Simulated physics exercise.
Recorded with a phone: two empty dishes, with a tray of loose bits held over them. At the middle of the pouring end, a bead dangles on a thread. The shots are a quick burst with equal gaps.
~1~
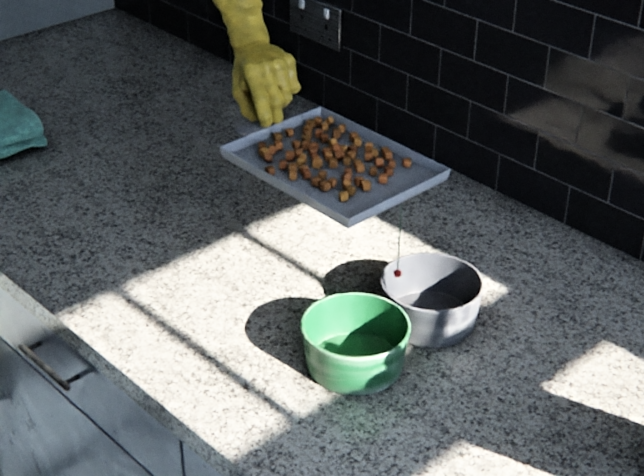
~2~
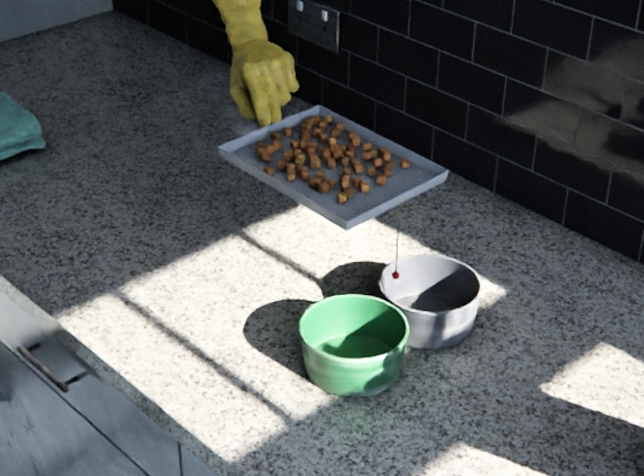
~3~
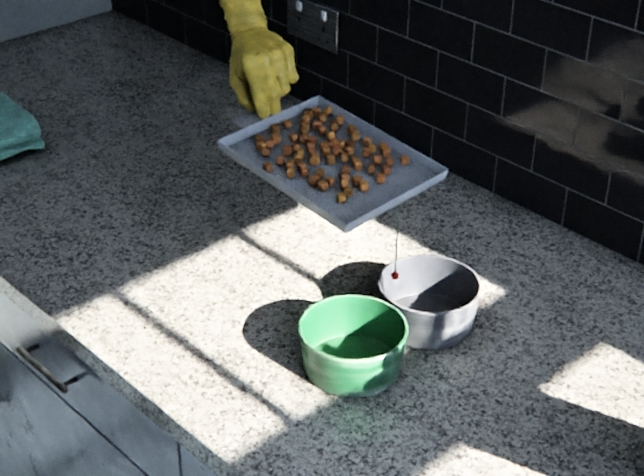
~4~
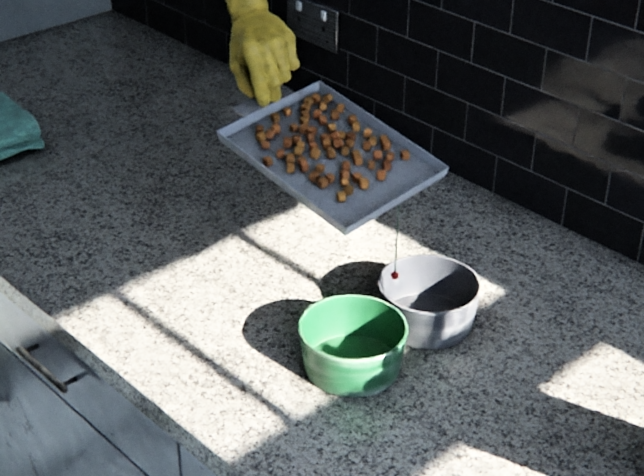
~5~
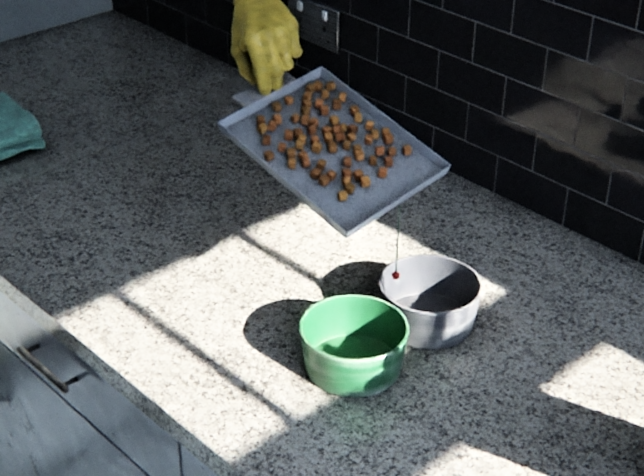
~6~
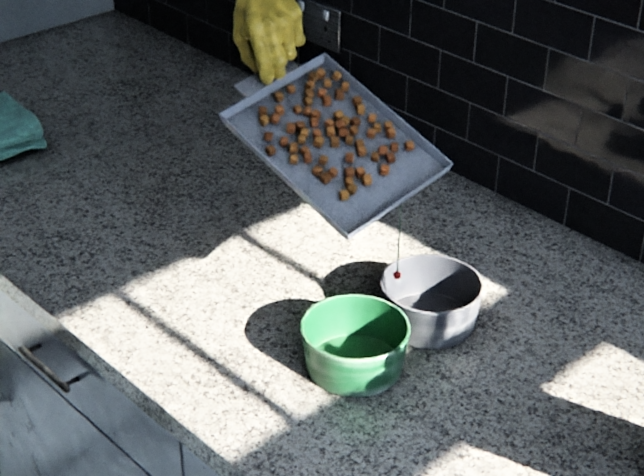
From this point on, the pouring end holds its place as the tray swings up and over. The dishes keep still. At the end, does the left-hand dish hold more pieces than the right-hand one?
The left one.
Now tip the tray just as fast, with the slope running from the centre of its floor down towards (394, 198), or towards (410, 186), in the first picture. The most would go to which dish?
The rightmost dish; the rightmost dish.
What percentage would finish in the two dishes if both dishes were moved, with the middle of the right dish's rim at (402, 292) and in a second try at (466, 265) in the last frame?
In order: 90 per cent and 70 per cent.
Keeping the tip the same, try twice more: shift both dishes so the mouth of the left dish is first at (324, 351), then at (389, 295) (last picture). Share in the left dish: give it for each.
It comes to near 20 per cent the first time and near 60 per cent the second time.
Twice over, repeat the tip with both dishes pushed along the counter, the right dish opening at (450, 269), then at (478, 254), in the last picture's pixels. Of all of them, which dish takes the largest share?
In the first try it's the left-side dish, and in the second it's the left-side dish.
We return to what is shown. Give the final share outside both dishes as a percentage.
That works out to something like 10 per cent.
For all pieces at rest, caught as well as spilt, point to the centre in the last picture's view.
At about (360, 364), give or take.
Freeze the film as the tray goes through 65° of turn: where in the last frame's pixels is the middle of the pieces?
Centre estimate: (355, 203).
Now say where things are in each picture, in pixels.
The first frame shows corners of the pouring end at (349, 217) and (448, 169), level; middle of the load at (329, 156), brown sugar cubes; left dish at (393, 365); right dish at (469, 319); bead on its thread at (398, 273).
The second frame shows corners of the pouring end at (347, 220) and (446, 170), level; middle of the load at (327, 157).
The third frame shows corners of the pouring end at (346, 223) and (446, 169), tipped barely, lowest at the left corner; middle of the load at (326, 152).
The fourth frame shows corners of the pouring end at (346, 226) and (446, 167), tipped a little, lowest at the left corner; middle of the load at (327, 145).
The fifth frame shows corners of the pouring end at (347, 230) and (448, 165), tipped clearly, lowest at the left corner; middle of the load at (328, 138).
The sixth frame shows corners of the pouring end at (348, 233) and (450, 163), tipped clearly, lowest at the left corner; middle of the load at (331, 131), a small part on the move; left dish at (393, 367); right dish at (468, 320).
Soon after the last picture, tray tipped steeply; nearly all on the tray; a small part in the air.
A little later, tray tipped past a quarter turn; most on the tray; about a quarter in the left dish; a small part in the right dish; a stray few outside both.
Later still, tray tipped past a quarter turn; most in the left dish; a small part in the right dish; a small part outside both.
At rest, tray tipped past a quarter turn; most in the left dish; a small part in the right dish; a small part outside both.
